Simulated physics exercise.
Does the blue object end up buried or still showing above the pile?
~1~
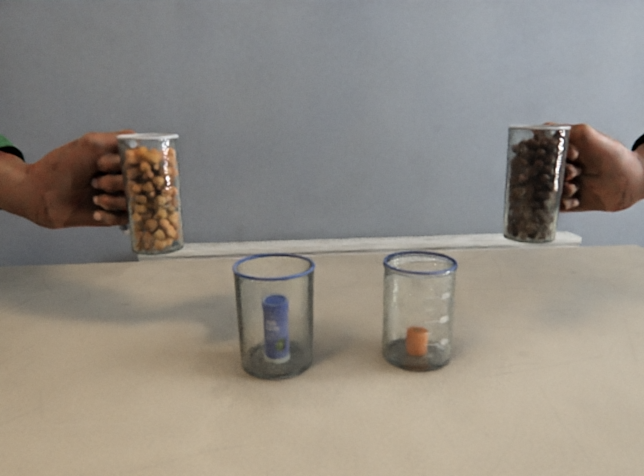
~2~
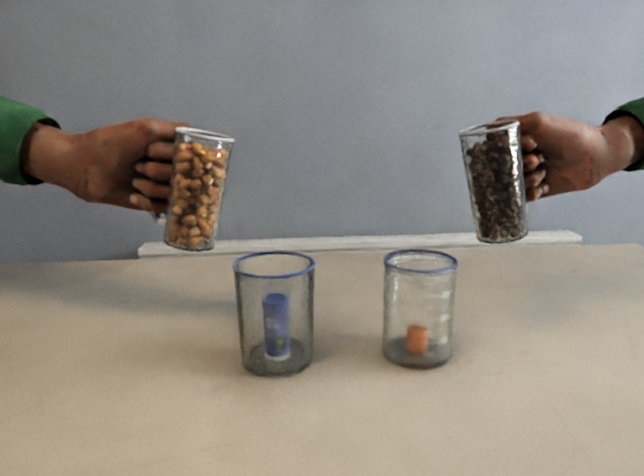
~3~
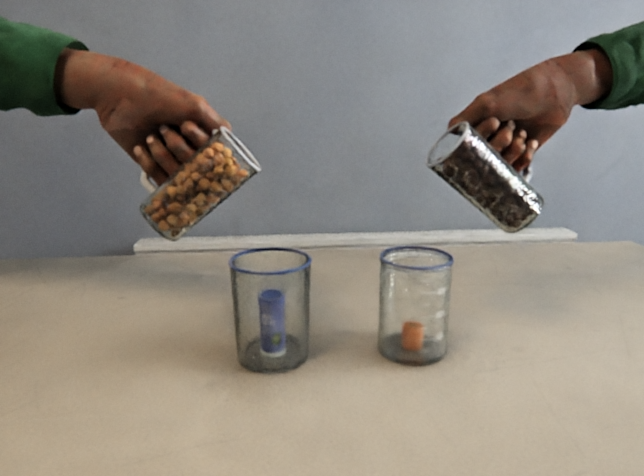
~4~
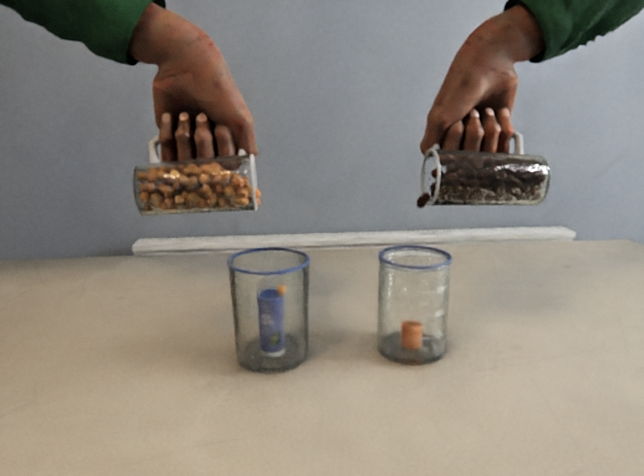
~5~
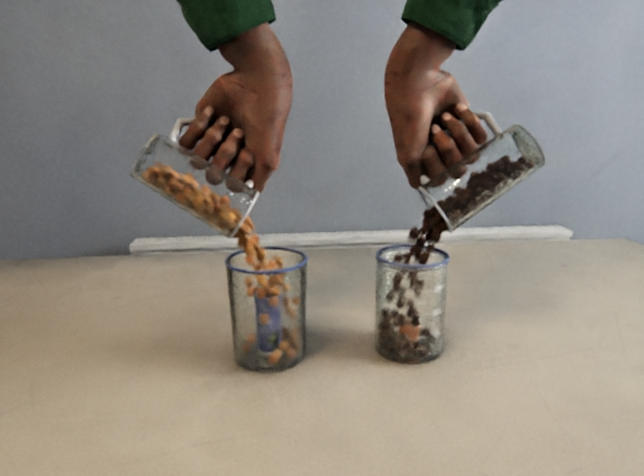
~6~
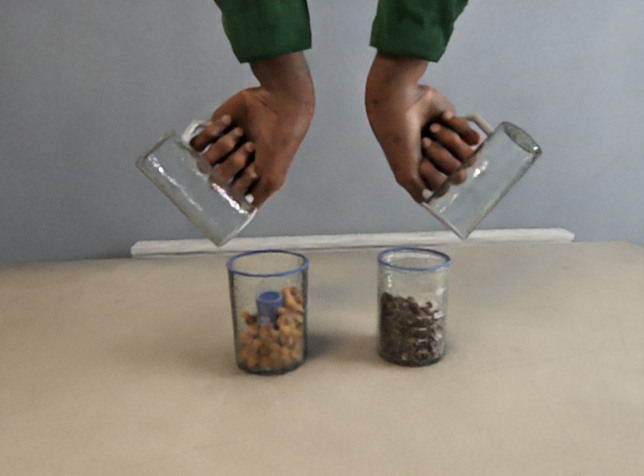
The blue object still shows above the tan-orange pile in the left glass, while the orange object in the right glass ends up hidden.
